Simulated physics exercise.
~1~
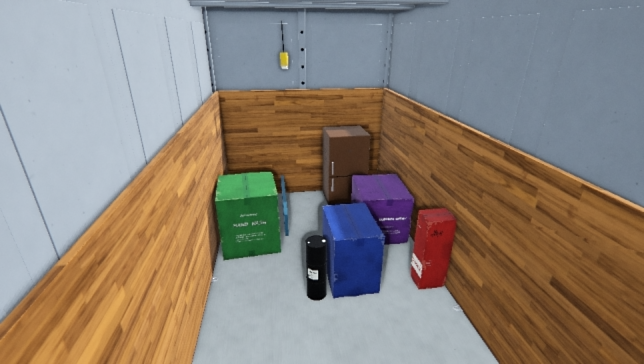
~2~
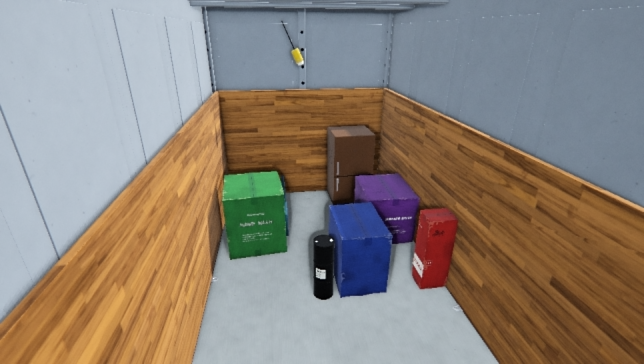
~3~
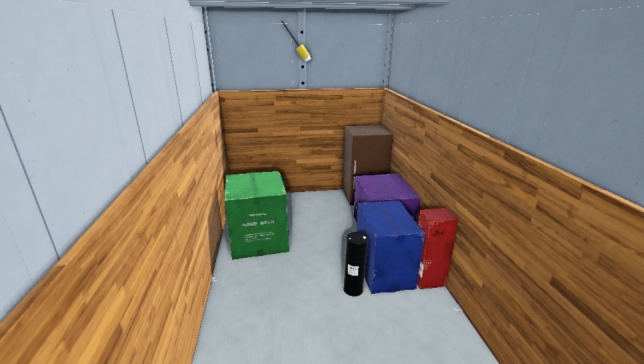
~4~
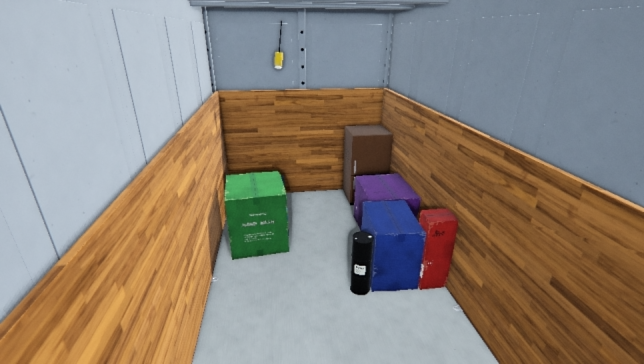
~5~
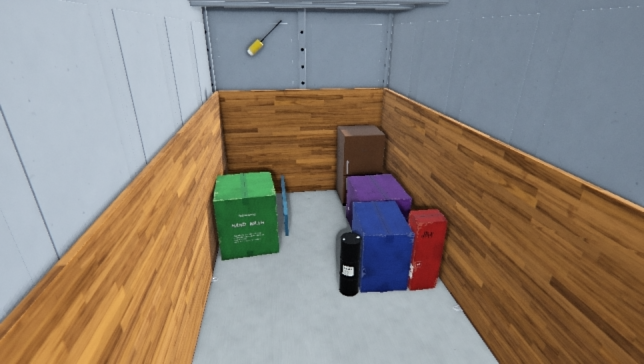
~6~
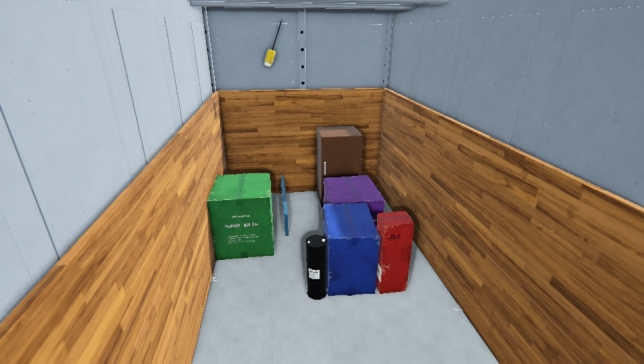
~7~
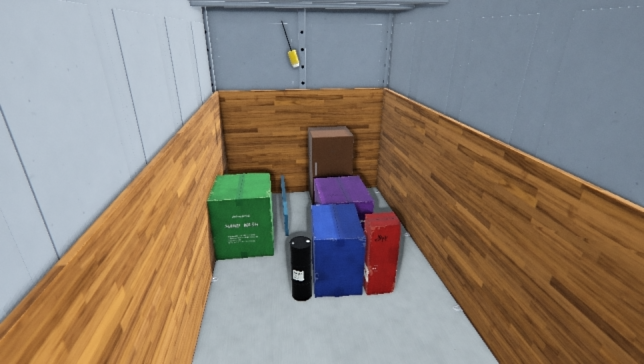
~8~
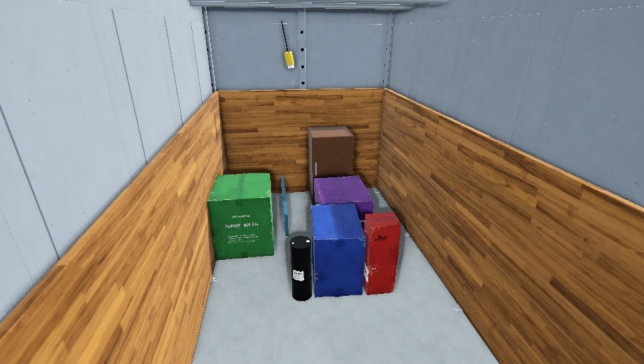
The load bay of a moving van, with wood-panelled lower walls, is seen from behind, facing the front wall, where a small yellow lamp hangs. A green box stands at left, with a black canister, a blue box, a purple box, a tall brown appliance and a red box toward the right. The lamp swings as the canister, blue box and brown appliance slide right, bunching the load near the right wall. Then the whole cluster slides back left, the red and purple boxes included, while the green box shifts only slightly. Everything settles near the middle, still upright.
